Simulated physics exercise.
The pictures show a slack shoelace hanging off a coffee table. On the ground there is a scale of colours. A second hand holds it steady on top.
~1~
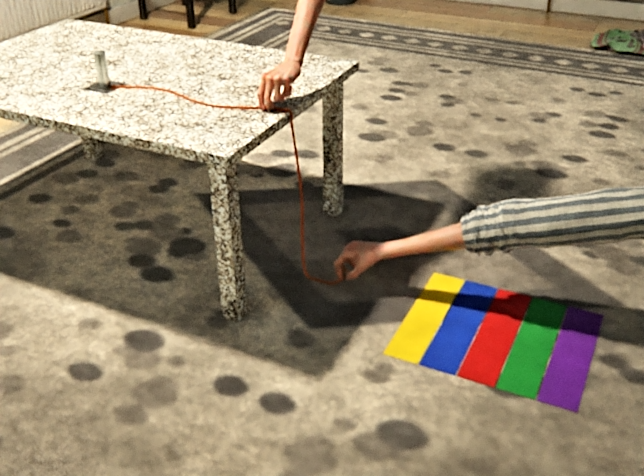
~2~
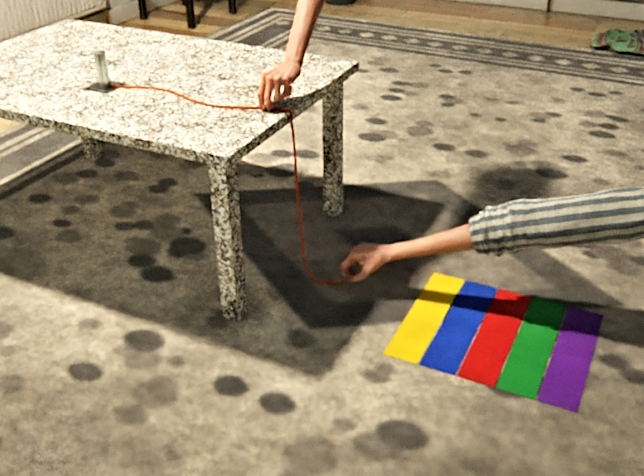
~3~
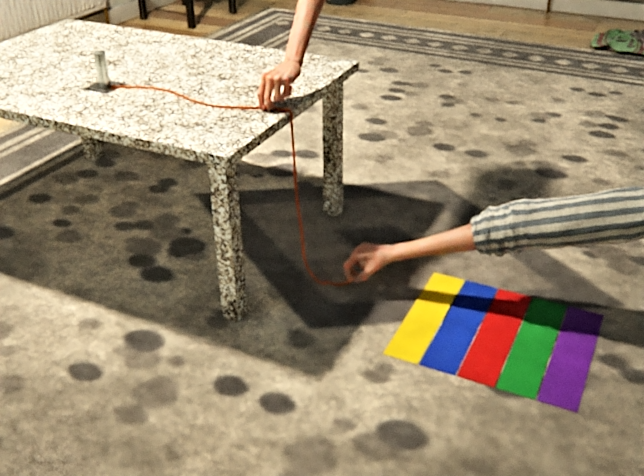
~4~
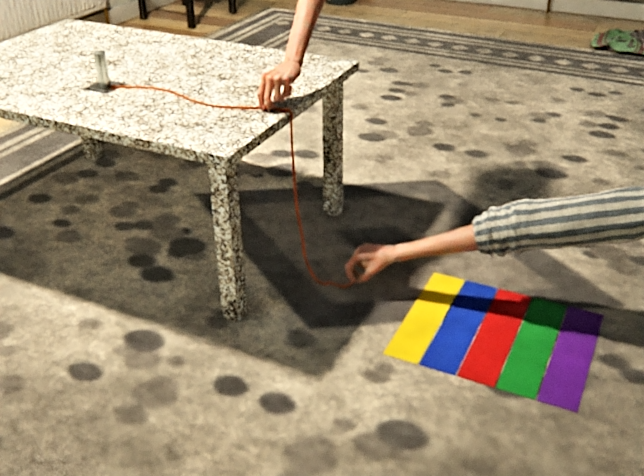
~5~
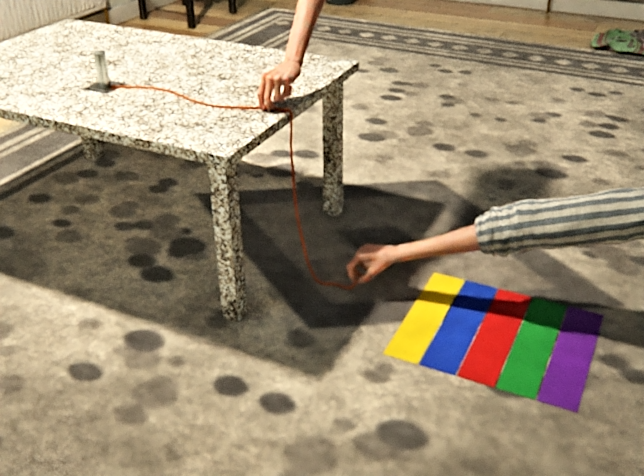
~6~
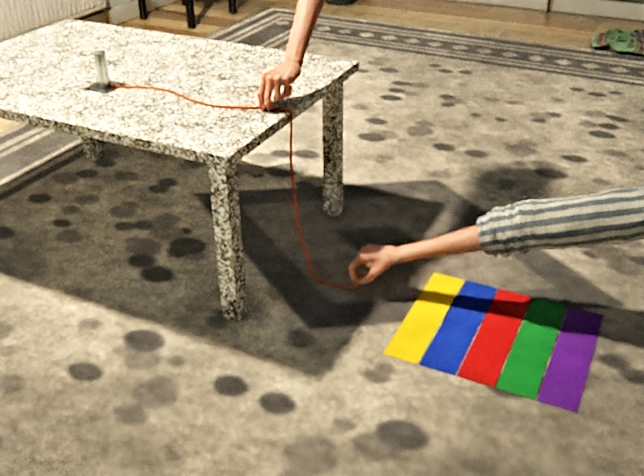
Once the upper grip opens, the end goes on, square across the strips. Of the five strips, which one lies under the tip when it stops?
The blue strip.
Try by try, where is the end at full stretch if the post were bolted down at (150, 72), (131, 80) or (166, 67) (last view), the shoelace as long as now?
Around (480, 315), then (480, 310), then (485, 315).
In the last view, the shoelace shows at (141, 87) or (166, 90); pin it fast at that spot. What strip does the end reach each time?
Try 1: Blue; try 2: Blue.
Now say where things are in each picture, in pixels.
End (345, 277); yellow (410, 342); blue (446, 353); red (483, 364); green (522, 375); purple (563, 387), in the first picture.
End (352, 278); shoelace through (142, 87) (192, 100) (261, 107) (295, 152) (300, 215) (309, 272), in the second picture.
End (354, 279), in the third picture.
End (355, 279); shoelace through (142, 87) (192, 100) (261, 107) (292, 152) (298, 214) (311, 272), in the fourth picture.
End (357, 280), in the fifth picture.
End (359, 280); shoelace through (142, 87) (192, 100) (261, 107) (291, 151) (297, 214) (313, 272), in the sixth picture.
A little later, end near (408, 293); short of the strips.
Next, end near (442, 302); over yellow.
When it is tight, end near (463, 308); over blue. The end stops over the blue strip.
